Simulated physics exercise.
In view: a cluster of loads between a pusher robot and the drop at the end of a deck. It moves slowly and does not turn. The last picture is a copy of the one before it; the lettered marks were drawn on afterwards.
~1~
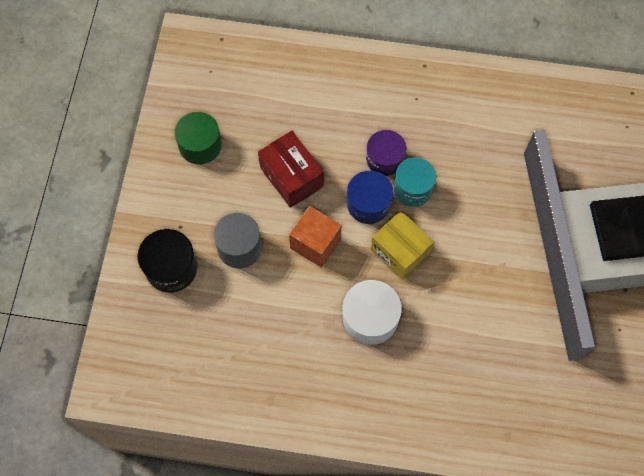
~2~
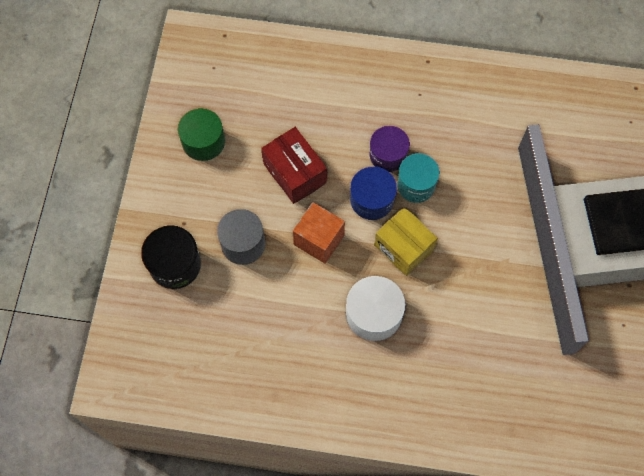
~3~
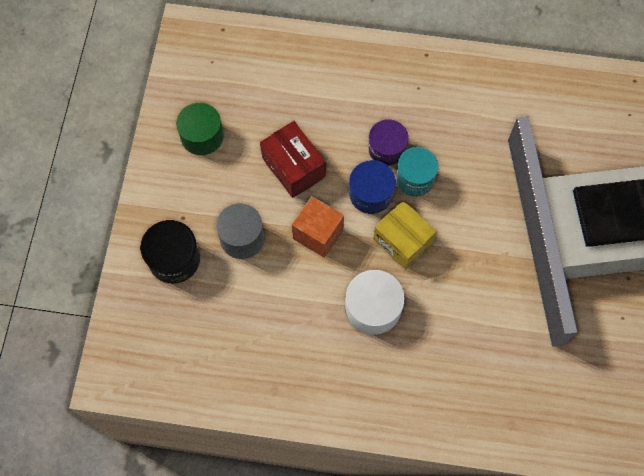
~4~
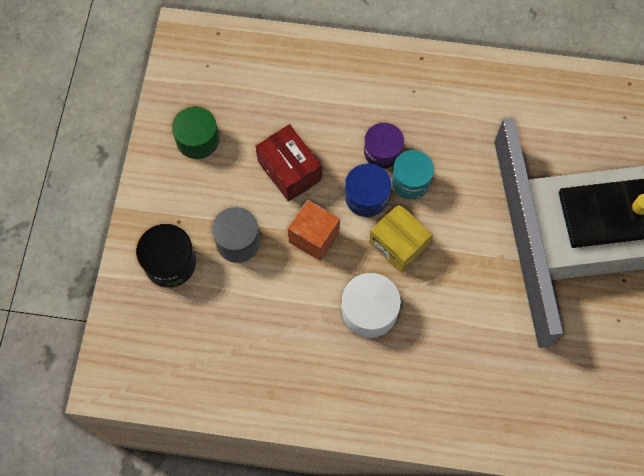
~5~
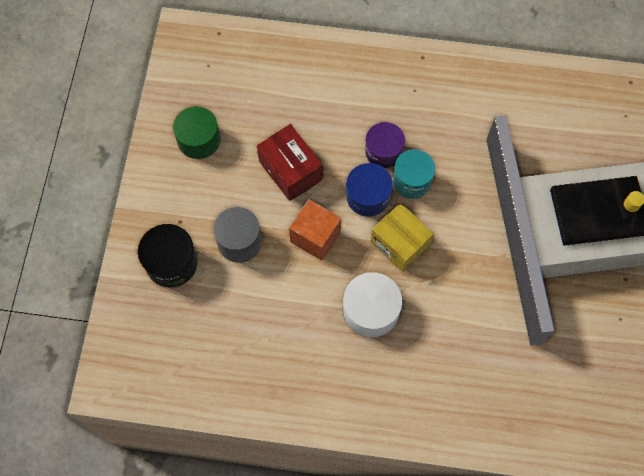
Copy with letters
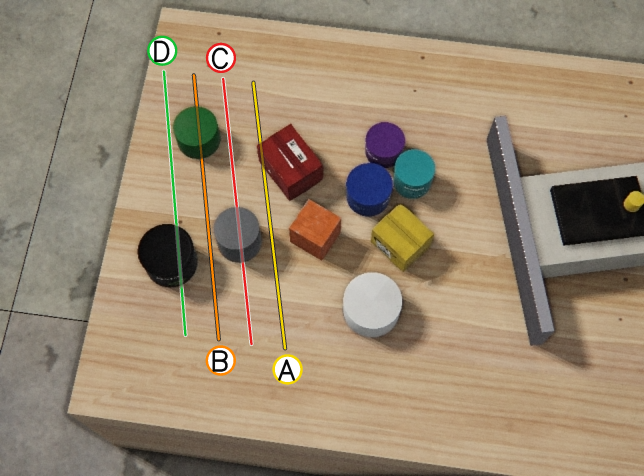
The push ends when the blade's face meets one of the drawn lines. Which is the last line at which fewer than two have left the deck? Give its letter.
No second one falls up to B.
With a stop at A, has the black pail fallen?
No.
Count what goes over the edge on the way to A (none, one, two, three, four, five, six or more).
In all, none.
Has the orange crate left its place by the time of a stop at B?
Yes.
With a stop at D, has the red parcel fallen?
Yes.
On the marked copy, A at (268, 208); B at (205, 200); C at (236, 204); D at (174, 196).
Taking B. A third of the way, robot (479, 196); purple pail (365, 142); turquoise pail (372, 176).
Two thirds of the way, robot (365, 181); black pail (142, 262); green canister (181, 130).
When it is over, robot (276, 170); black pail over the edge; green canister (146, 119); one fallen.
As for the rest, A is within the limit but short; C is within the limit but short; D drops four.
